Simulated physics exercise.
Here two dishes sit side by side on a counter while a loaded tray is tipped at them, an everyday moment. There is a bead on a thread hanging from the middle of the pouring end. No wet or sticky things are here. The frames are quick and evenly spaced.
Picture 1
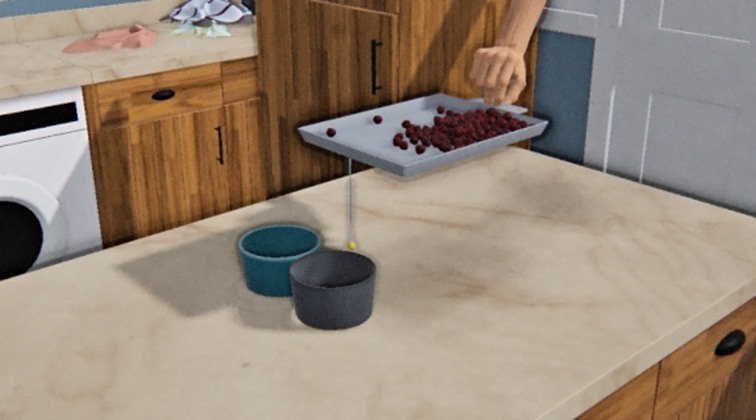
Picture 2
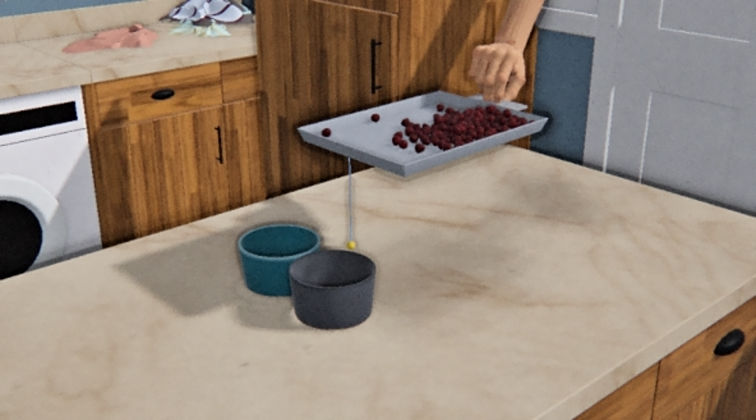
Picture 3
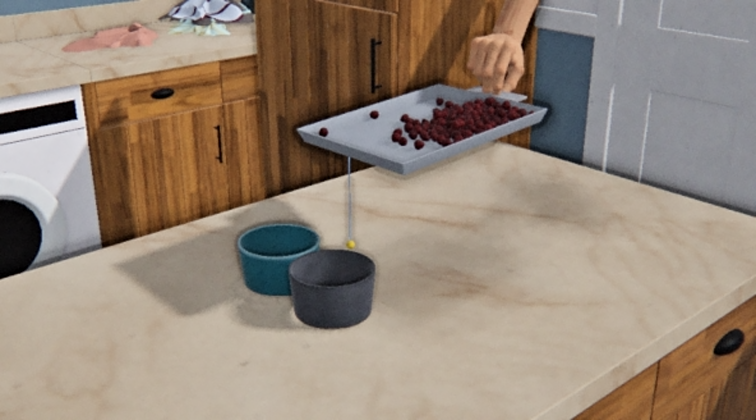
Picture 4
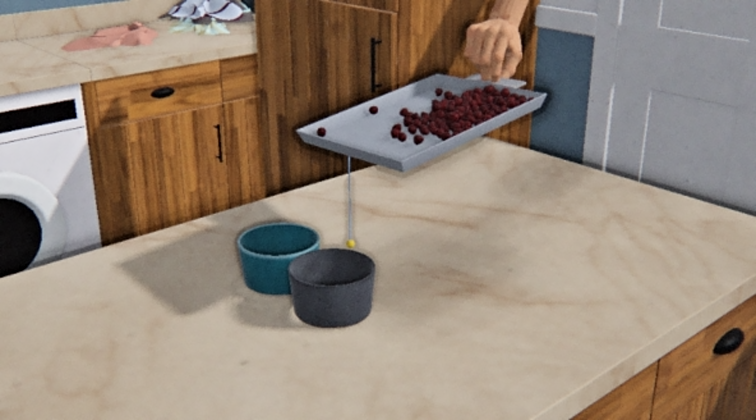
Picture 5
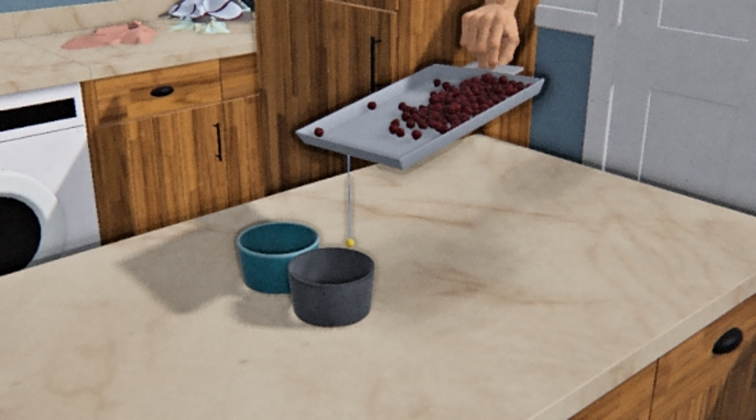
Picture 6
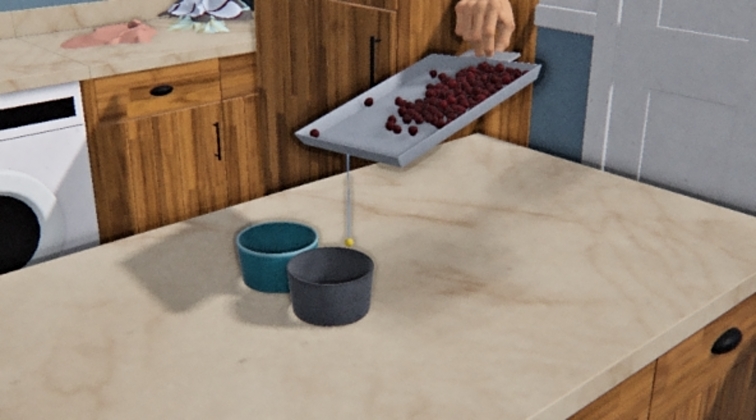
Hand gradually raising the far end of a grey tray of dark red cherries above teal and dark grey dishes on a counter.
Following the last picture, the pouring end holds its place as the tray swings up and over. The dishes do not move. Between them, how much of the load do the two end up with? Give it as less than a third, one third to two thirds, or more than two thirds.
The two end up with more than two thirds of the load.
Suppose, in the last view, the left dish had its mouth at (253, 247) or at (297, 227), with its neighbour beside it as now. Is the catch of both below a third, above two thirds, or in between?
Taking the two places in turn, the answer is one to two thirds and then between a third and two thirds.
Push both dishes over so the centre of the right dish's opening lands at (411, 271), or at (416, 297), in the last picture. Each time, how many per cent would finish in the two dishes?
Trial 1 about 0 %, trial 2 about 10 %.
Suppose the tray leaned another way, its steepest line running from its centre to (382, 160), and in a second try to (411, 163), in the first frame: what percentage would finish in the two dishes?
40 per cent, then 10 per cent.
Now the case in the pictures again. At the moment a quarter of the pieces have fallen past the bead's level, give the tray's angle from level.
Around 65° of tilt.
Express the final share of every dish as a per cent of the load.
Left dish: Roughly 70 per cent; right dish: Roughly 20 per cent.
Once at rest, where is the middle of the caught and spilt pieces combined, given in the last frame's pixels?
Somewhere close to (283, 273) in the last picture.
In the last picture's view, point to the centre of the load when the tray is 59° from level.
In the last view the centre sits at roughly (315, 141).
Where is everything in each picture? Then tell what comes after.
The first picture shows corners of the pouring end at (305, 128) and (405, 164), level; middle of the load at (468, 131), dried cherries; left dish at (248, 270); right dish at (300, 300); bead on its thread at (351, 246).
The second picture shows corners of the pouring end at (305, 128) and (404, 163), level; middle of the load at (467, 129).
The third picture shows corners of the pouring end at (304, 129) and (403, 161), tipped barely, lowest at the left corner; middle of the load at (467, 123).
The fourth picture shows corners of the pouring end at (303, 130) and (402, 159), tipped a little, lowest at the left corner; middle of the load at (466, 113).
The fifth picture shows corners of the pouring end at (302, 131) and (400, 156), tipped a little, lowest at the left corner; middle of the load at (464, 104).
The sixth picture shows corners of the pouring end at (301, 132) and (398, 154), tipped clearly, lowest at the left corner; middle of the load at (461, 95), a stray few on the move; left dish at (245, 266); right dish at (297, 296).
Soon after the last picture, tray tipped steeply; about two thirds on the tray; a stray few in the right dish; a small part in the left dish; a stray few outside both; about a quarter in the air.
A little later, tray tipped right over; a small part on the tray; a small part in the right dish; about two thirds in the left dish; a small part outside both; a small part in the air.
Later still, tray tipped past a quarter turn; about a quarter in the right dish; most in the left dish; a small part outside both; a stray few in the air.
At rest, tray tipped past a quarter turn; about a quarter in the right dish; most in the left dish; a small part outside both; a stray few in the air.
